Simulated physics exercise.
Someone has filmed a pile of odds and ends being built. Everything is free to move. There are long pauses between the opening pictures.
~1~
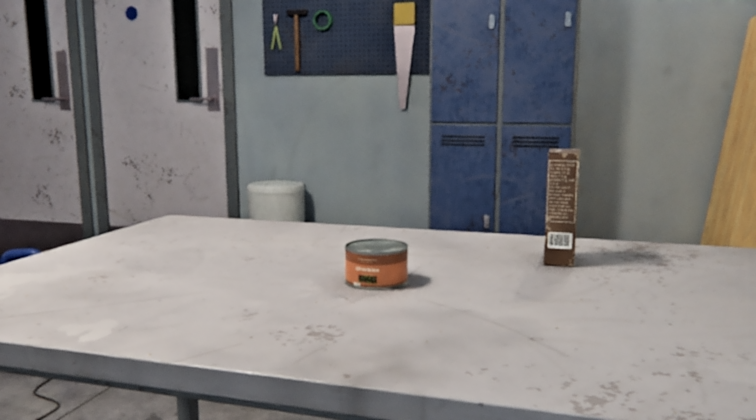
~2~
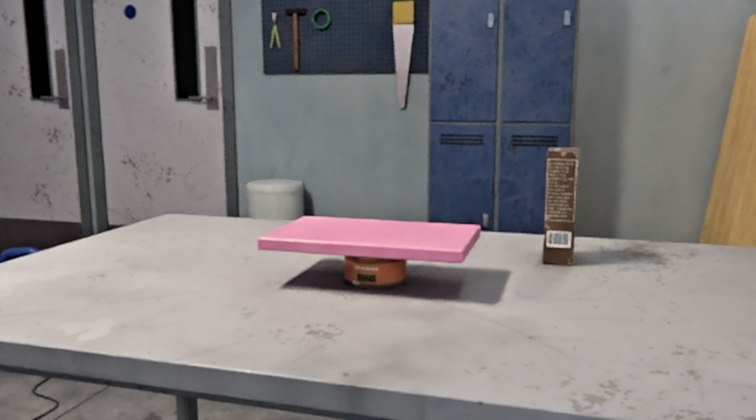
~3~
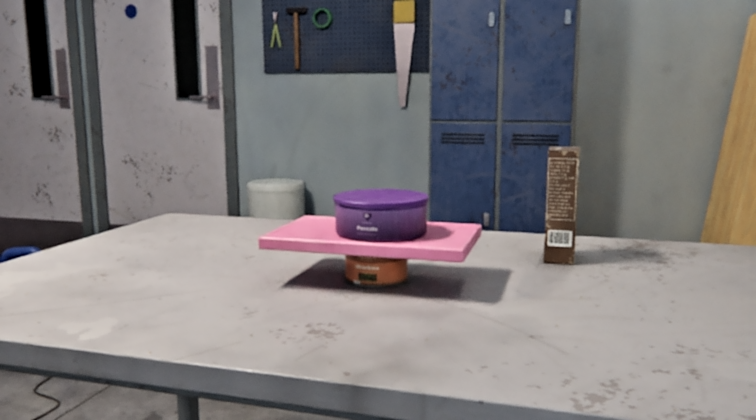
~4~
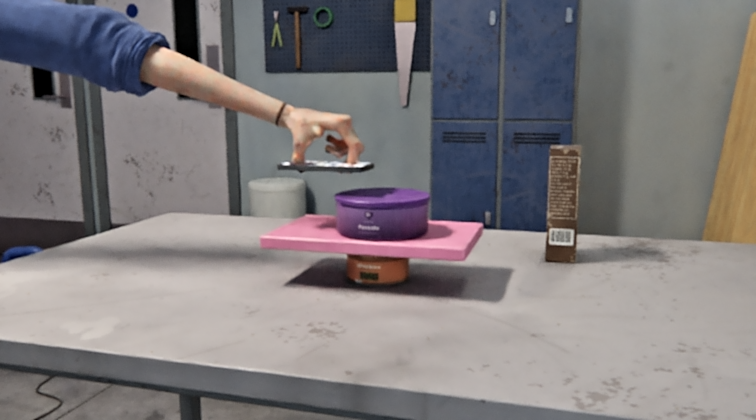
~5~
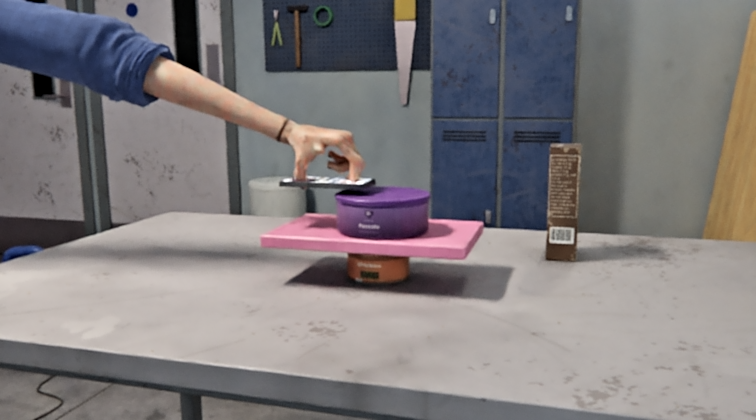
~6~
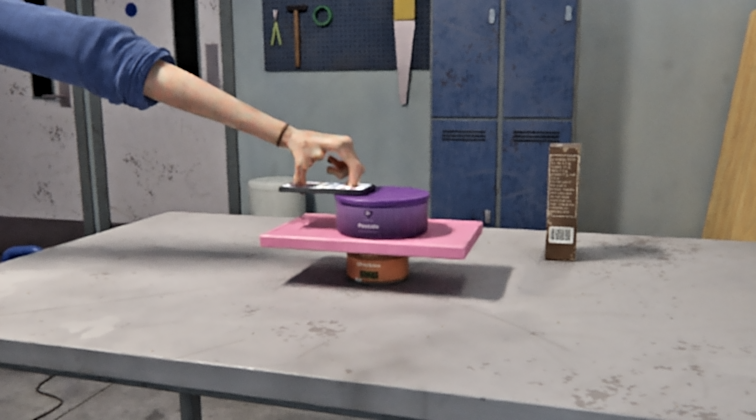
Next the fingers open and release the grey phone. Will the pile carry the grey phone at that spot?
Here the pile gives way.
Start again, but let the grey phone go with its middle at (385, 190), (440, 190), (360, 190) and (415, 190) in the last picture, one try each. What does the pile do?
First, it keeps its balance; second, it gives way; third, it stays up; fourth, it stays up.
Then, 0.20 s past the last view, grey phone rocked 41° from its first pose near (328, 197).
Then, 1.00 s past the last view, grey phone rocked 40° from its first pose near (329, 196).
Then, 2.30 s past the last view, grey phone resting near (329, 196).
Finally, down or leaning hard in the pile, grey phone; the other 4 still in place. Final places as the last picture's camera would see them, grey phone near (329, 196). The pile loses its balance.
